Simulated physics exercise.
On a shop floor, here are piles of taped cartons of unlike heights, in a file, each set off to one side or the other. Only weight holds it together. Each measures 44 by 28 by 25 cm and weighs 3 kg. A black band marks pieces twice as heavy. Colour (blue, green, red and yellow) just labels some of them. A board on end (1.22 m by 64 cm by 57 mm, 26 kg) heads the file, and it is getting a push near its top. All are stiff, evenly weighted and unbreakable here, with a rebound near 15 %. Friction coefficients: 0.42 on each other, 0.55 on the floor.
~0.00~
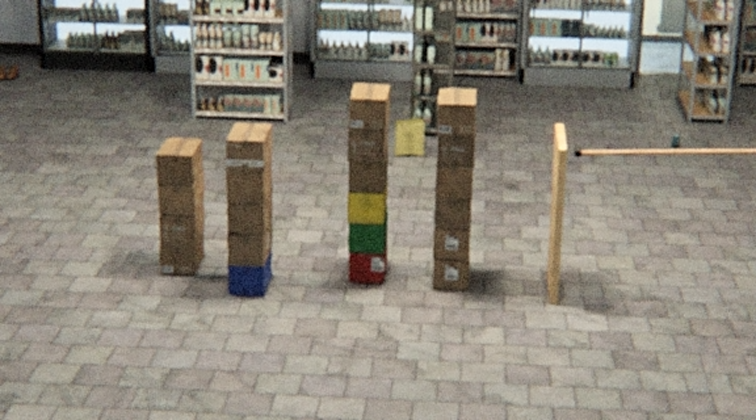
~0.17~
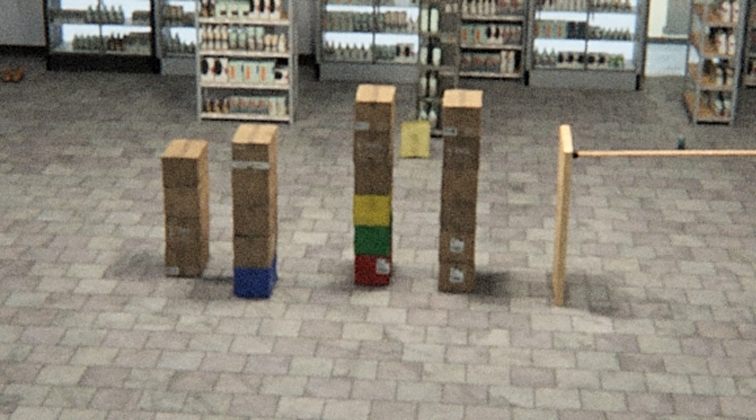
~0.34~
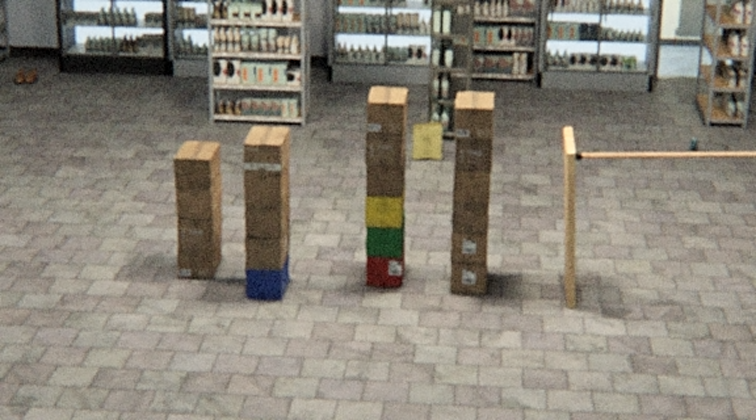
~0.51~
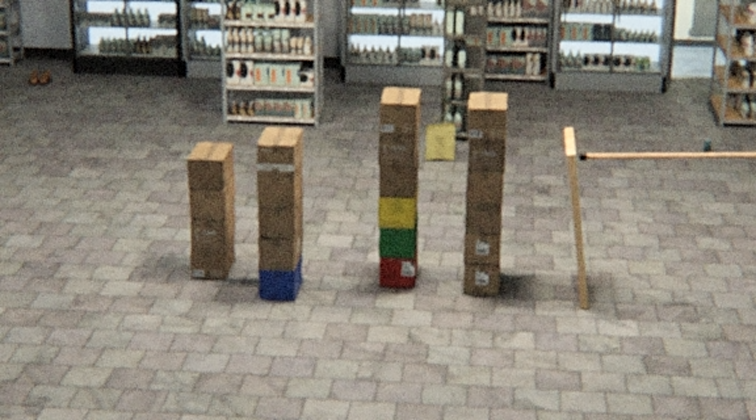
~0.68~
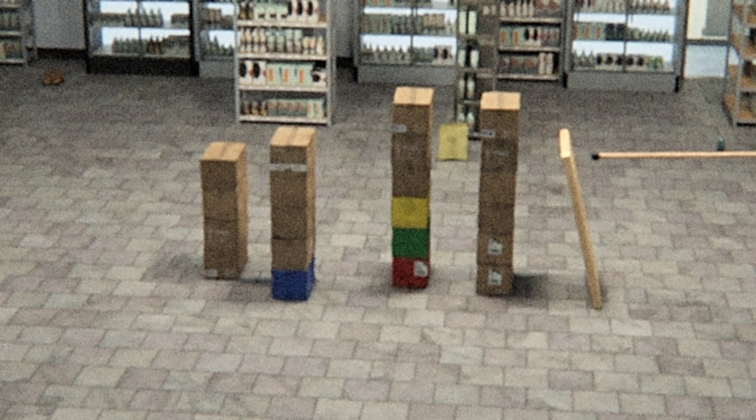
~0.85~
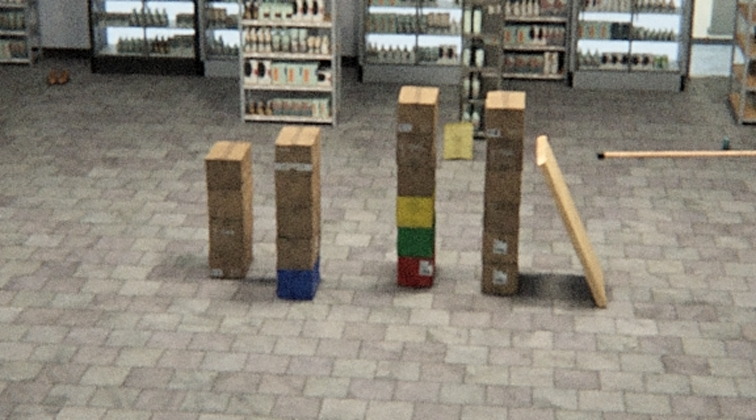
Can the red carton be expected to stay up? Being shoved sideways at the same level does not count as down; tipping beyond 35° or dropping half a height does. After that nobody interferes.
The red carton stays up.
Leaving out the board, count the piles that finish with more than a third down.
3 of them.
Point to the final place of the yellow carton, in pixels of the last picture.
At about (331, 240).
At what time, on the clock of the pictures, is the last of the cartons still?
Near 5.0 s.
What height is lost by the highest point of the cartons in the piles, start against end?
About 50 cm.
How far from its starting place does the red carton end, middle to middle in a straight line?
Some 10 cm.
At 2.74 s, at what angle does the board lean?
About 70°.
After 1.44 s, board 58° from upright; 1 of the 21 cartons down; red carton leaning 5°; yellow carton leaning 5°.
After 1.94 s, board 67° from upright; 11 of the 21 cartons down; red carton leaning 9°; green carton leaning 67°, 18 cm lower.
After 2.74 s, board 70° from upright; 15 of the 21 cartons down; red carton shifted 8 cm; green carton on its side.
At rest (5.1 s), board 71° from upright; 15 of the 21 cartons down; red carton shifted 9 cm; green carton on its side; yellow carton leaning 55°, 35 cm lower. As the last picture would show them, middles, red carton near (406, 261), green carton near (367, 257).
